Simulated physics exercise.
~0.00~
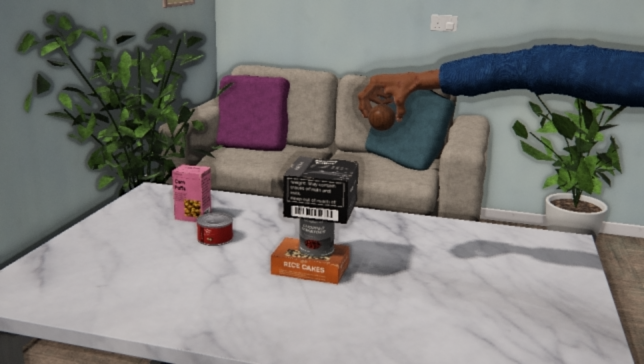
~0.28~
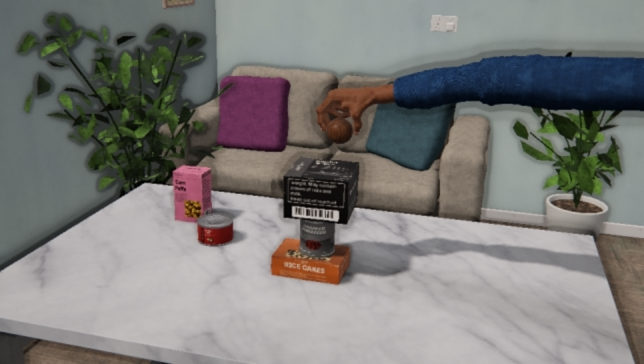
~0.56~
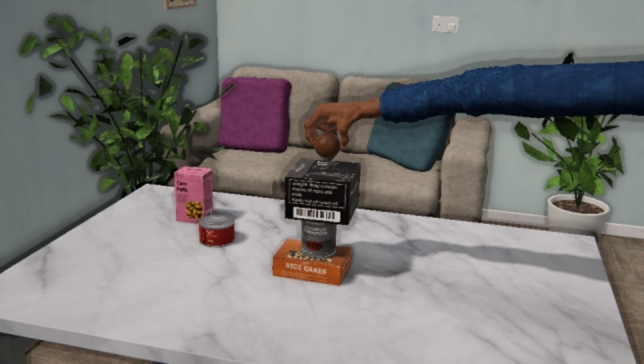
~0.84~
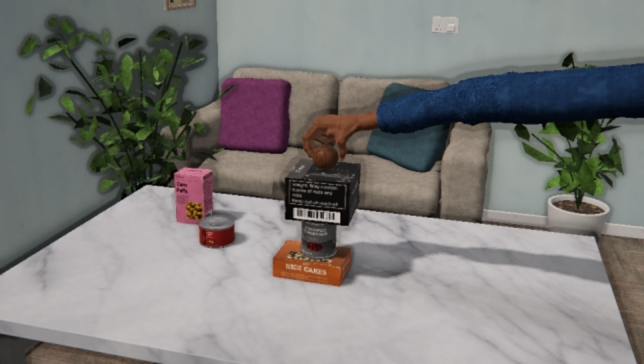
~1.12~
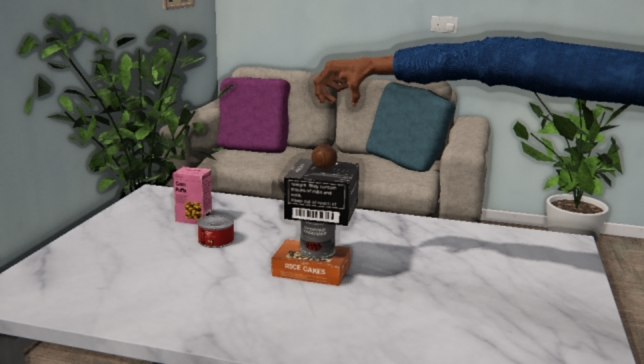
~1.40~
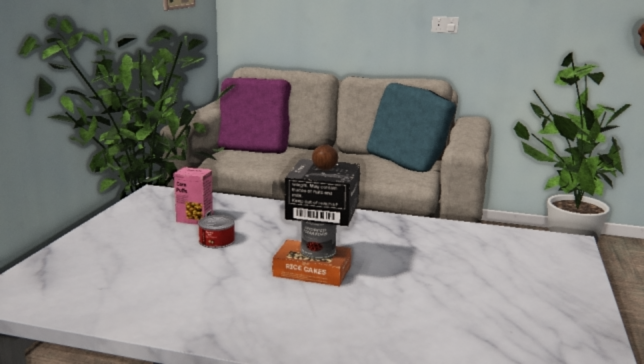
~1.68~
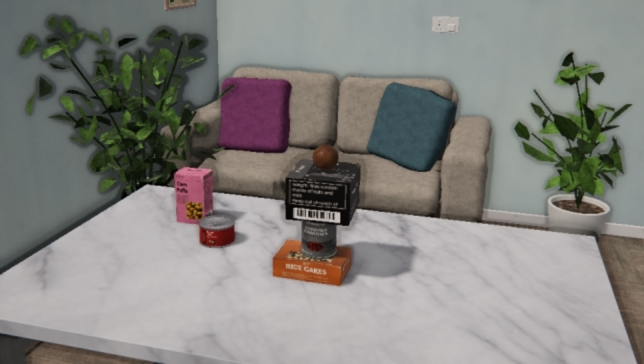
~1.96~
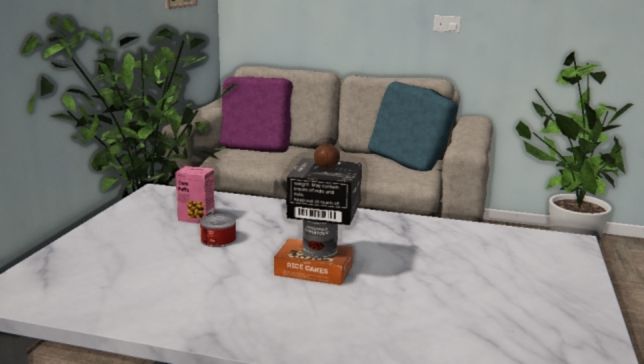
A hand in a blue sleeve reaches in from the right, holding a round brown onion above a small tower on a white marble table. The gently swaying view looks across the tabletop toward a beige sofa with purple and teal cushions, flanked by leafy plants. The tower has an orange packet at the bottom, a grey pot in the middle and a black box on top, with a pink carton and red tub to its left. The hand moves left, lowers the onion onto the box, lets go and withdraws. The onion stays put, and the pile remains standing.
